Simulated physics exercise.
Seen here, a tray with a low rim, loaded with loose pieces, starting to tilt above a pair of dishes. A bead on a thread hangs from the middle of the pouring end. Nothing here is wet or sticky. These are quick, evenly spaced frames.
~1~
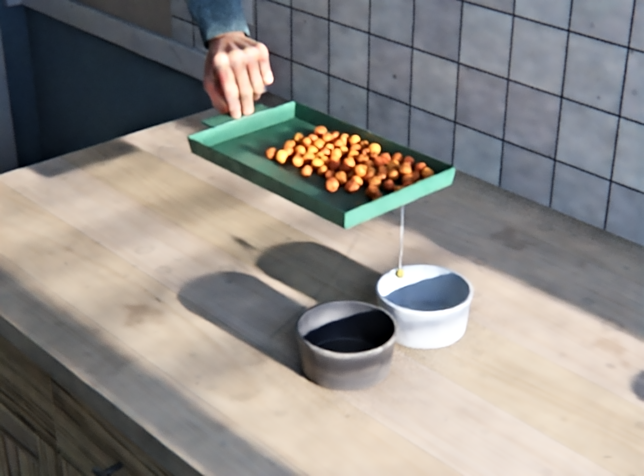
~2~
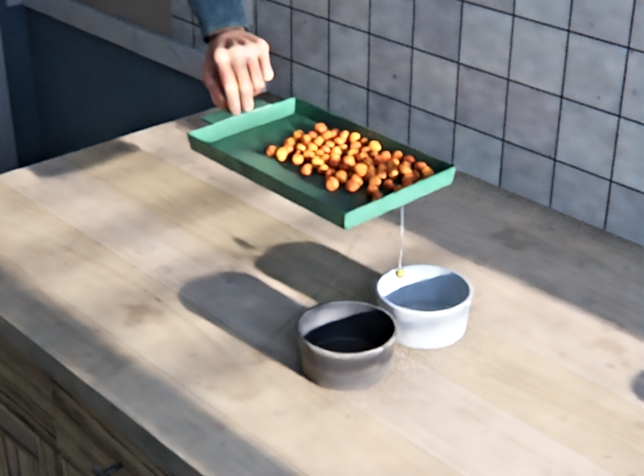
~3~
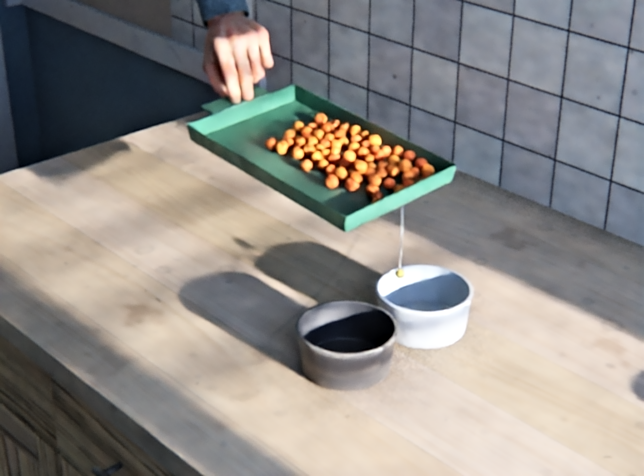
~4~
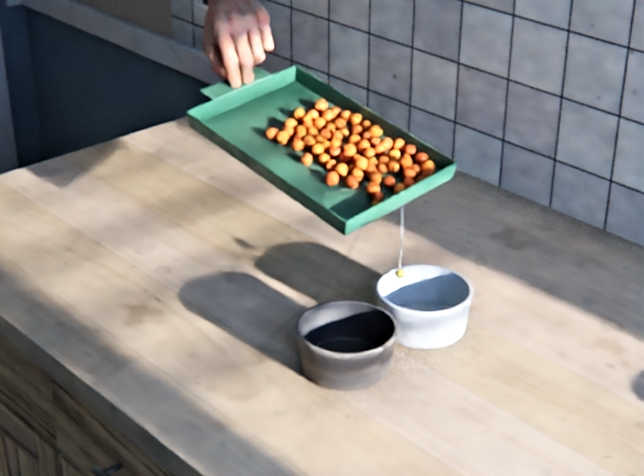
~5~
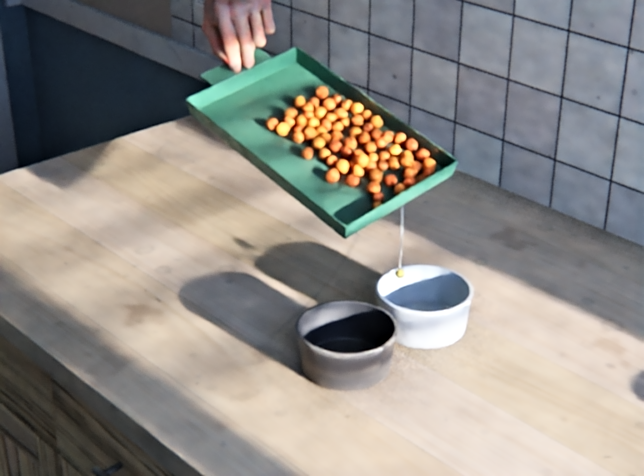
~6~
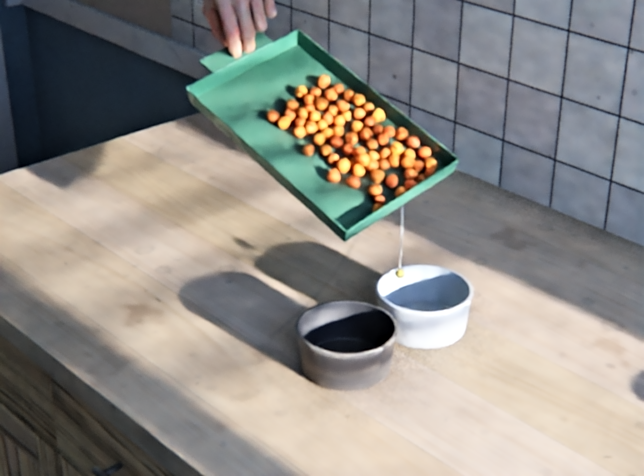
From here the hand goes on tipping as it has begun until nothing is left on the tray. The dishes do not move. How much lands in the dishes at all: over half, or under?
Caught overall: The larger part.
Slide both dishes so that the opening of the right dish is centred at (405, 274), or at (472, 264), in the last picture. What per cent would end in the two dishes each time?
The first gives 40 %, the second 30 %.
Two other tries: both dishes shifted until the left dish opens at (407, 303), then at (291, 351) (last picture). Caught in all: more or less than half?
First under half, then most of it.
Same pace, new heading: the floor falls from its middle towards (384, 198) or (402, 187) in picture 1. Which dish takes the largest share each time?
In turn: The dish on the right; the right one.
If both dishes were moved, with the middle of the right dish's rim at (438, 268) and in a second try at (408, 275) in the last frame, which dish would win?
First the dish on the left, then the left dish.
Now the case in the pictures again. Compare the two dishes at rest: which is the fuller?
That is the left one.
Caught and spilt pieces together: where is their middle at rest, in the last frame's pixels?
Close to (365, 358).
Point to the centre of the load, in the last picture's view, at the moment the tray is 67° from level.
Roughly at (355, 180).
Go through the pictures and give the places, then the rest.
Corners of the pouring end near (346, 211) and (452, 167), level; middle of the load near (349, 163), coated peanuts; left dish near (381, 363); right dish near (458, 321); bead on its thread near (400, 274), in the first picture.
Corners of the pouring end near (346, 212) and (452, 166), level; middle of the load near (349, 162), in the second picture.
Corners of the pouring end near (346, 215) and (452, 165), tipped barely, lowest at the left corner; middle of the load near (349, 157), in the third picture.
Corners of the pouring end near (346, 220) and (453, 162), tipped a little, lowest at the left corner; middle of the load near (350, 150), in the fourth picture.
Corners of the pouring end near (346, 224) and (454, 160), tipped clearly, lowest at the left corner; middle of the load near (350, 143), in the fifth picture.
Corners of the pouring end near (346, 229) and (455, 159), tipped clearly, lowest at the left corner; middle of the load near (352, 139), a little on the move; left dish near (381, 363); right dish near (458, 321), in the sixth picture.
Shortly afterwards, tray tipped steeply; the whole lot on the tray.
Next, tray tipped past a quarter turn; all but a few on the tray; a little in the left dish; only a few outside both.
Some moments later, tray tipped past a quarter turn; near two thirds in the left dish; only a few in the right dish; near a third outside both; only a few in the air.
In the end, tray tipped past a quarter turn; near two thirds in the left dish; only a few in the right dish; near a third outside both; only a few in the air.
